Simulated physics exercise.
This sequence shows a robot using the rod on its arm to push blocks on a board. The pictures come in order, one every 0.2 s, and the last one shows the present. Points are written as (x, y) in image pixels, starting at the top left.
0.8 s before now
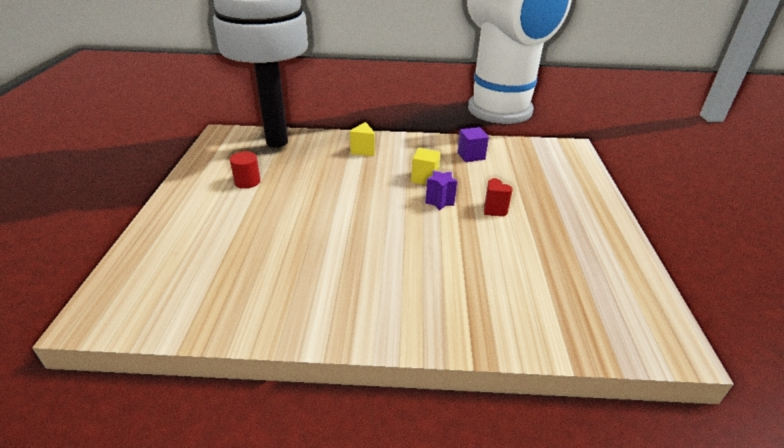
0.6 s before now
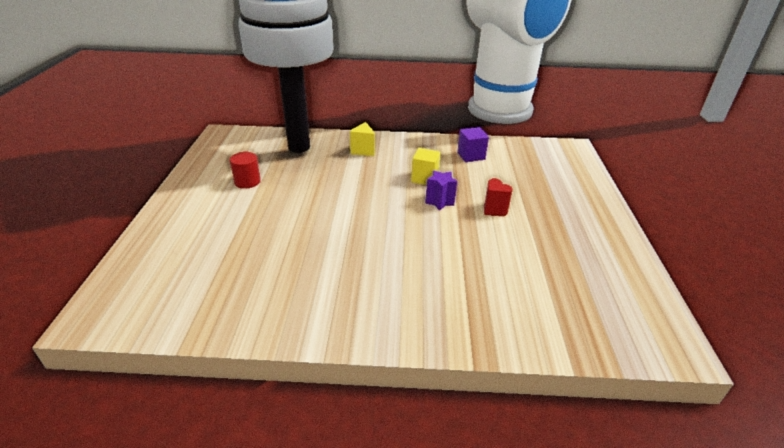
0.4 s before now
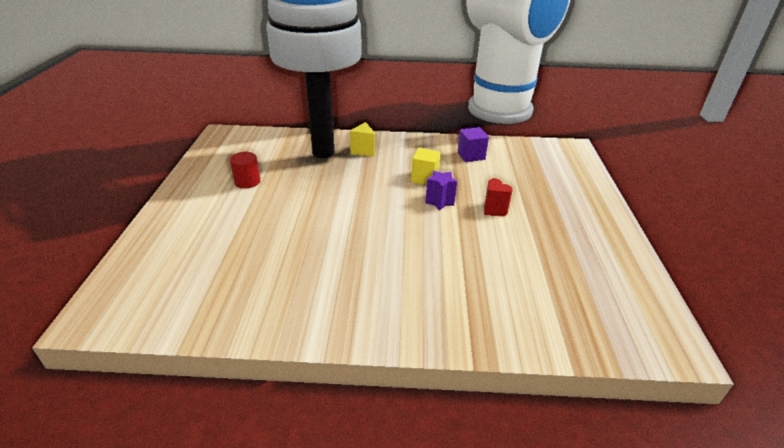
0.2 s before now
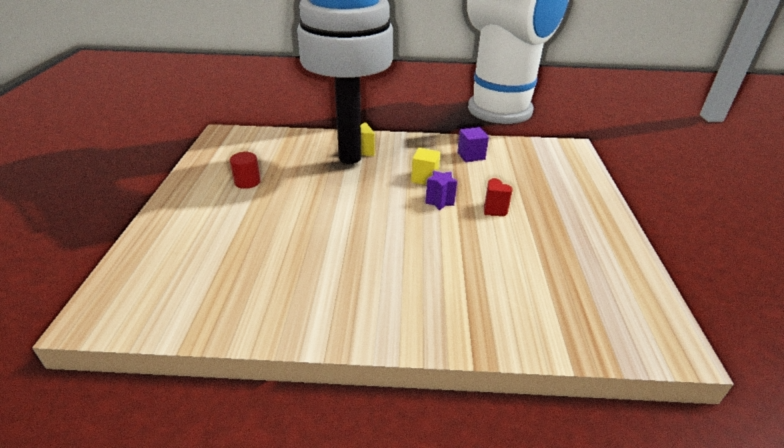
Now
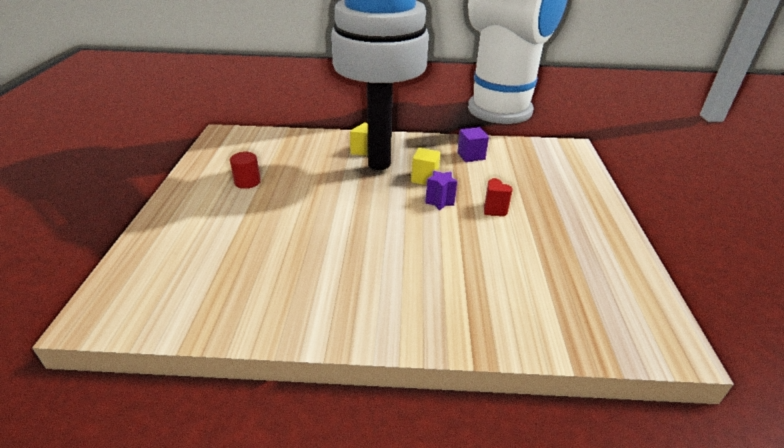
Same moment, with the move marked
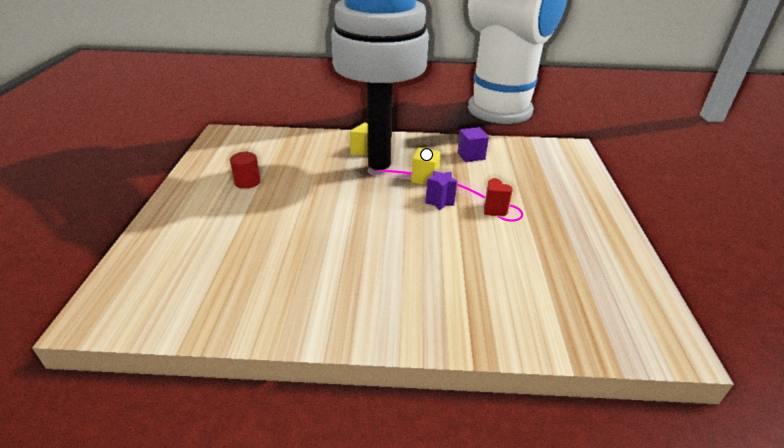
Robot arm with a black rod moving right across a wooden board, passing in front of a yellow block without shifting any blocks.
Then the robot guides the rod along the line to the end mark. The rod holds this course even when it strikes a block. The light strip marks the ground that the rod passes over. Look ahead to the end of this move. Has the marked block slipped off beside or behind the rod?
Short answer: No.
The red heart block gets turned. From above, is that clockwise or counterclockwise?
Top view: Clockwise.
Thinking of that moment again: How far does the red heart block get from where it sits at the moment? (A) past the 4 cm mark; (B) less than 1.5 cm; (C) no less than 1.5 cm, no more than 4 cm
A.
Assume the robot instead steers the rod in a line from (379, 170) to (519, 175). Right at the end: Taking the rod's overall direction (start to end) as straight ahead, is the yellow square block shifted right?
That would be a yes.
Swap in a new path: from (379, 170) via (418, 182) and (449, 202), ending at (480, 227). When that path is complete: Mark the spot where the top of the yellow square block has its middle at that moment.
Around (451, 157).
The line goes from (379, 170) via (426, 176) and (470, 190), ending at (509, 213); the dot is on the yellow square block.
What follows on the original path. One third of the way, rod at (427, 170); yellow square block at (448, 160), turned 30° clockwise.
Two thirds of the way, rod at (471, 184); yellow square block at (493, 176), turned 40° clockwise; red heart block at (506, 189), turned 25° clockwise.
At the end, rod at (510, 207); yellow square block at (537, 199), turned 35° clockwise; purple star-shaped block unmoved; red heart block at (543, 216), turned 80° clockwise.
